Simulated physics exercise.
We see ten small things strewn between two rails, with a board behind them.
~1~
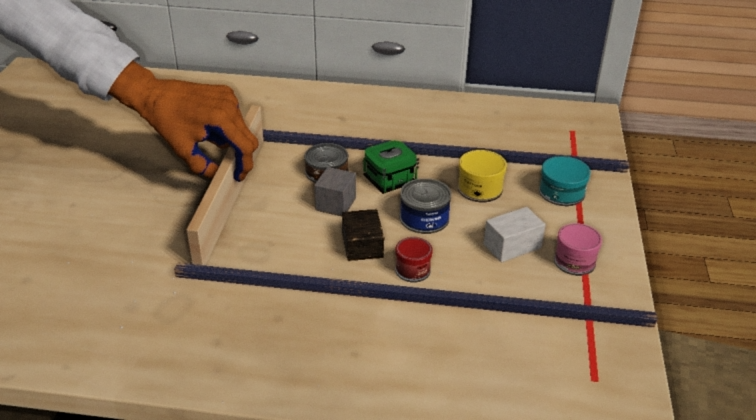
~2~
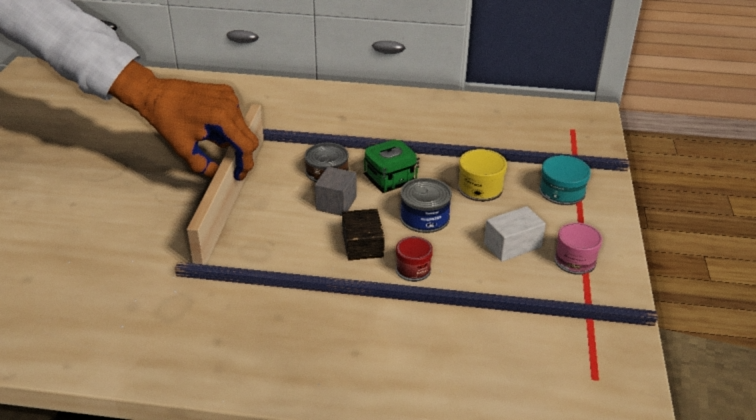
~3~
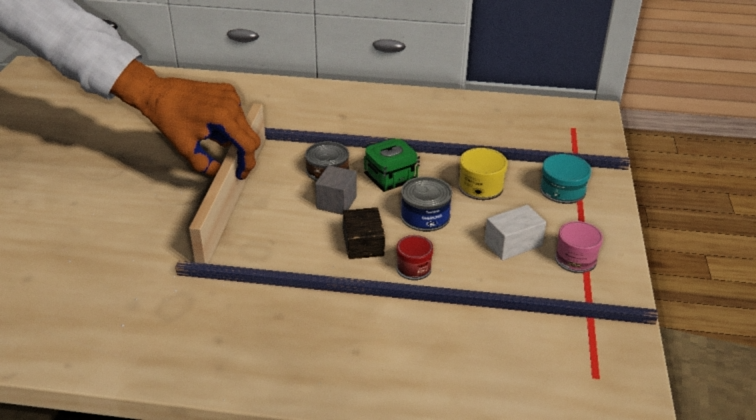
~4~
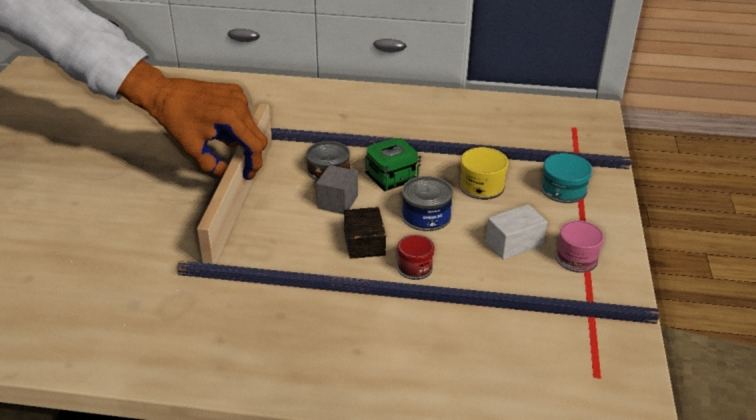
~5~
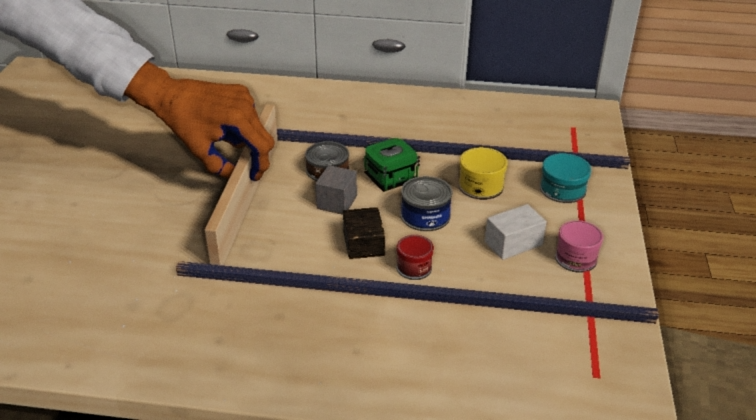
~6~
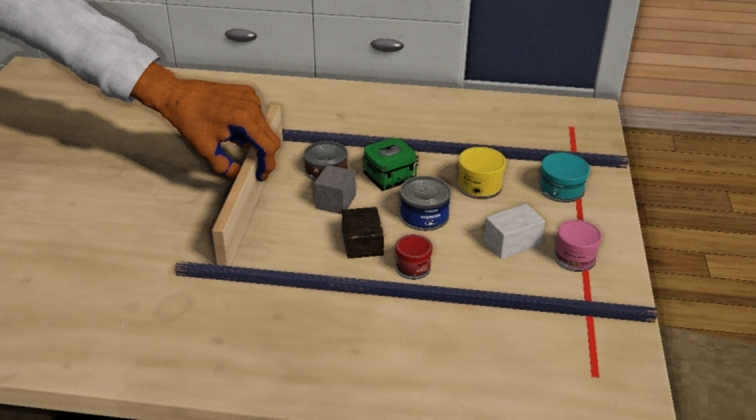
On a wooden table, a hand slides a board slightly right toward small, still objects.
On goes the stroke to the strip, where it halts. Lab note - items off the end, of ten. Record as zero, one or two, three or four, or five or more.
Band: Three fallers or four.
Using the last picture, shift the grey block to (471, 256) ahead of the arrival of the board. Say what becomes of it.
From that start the object is safe.
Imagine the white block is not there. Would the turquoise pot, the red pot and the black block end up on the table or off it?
Turquoise pot down; red pot still up; black block still up.
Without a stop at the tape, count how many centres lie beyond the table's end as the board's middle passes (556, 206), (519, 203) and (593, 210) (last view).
First 3, then 0, then 6.
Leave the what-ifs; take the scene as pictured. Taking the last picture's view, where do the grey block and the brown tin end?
Going in order: First (599, 211), then (600, 179).
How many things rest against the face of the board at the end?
4.
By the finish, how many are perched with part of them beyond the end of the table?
In total, 3 of them.
Soon after, none off yet; pink pot at rest near (577, 246); turquoise pot at rest near (564, 177); white block at rest near (514, 231).
Then, none off yet; pink pot at rest near (577, 246); turquoise pot moved a little near (590, 180); white block moving near (519, 234).
Further on, none off yet; pink pot moved about its own width near (639, 256); turquoise pot moved about its own width near (623, 176); white block moved about its own width near (590, 249).
At rest, the number that fall off is three or four; fallen, yellow tin, turquoise pot and pink pot.
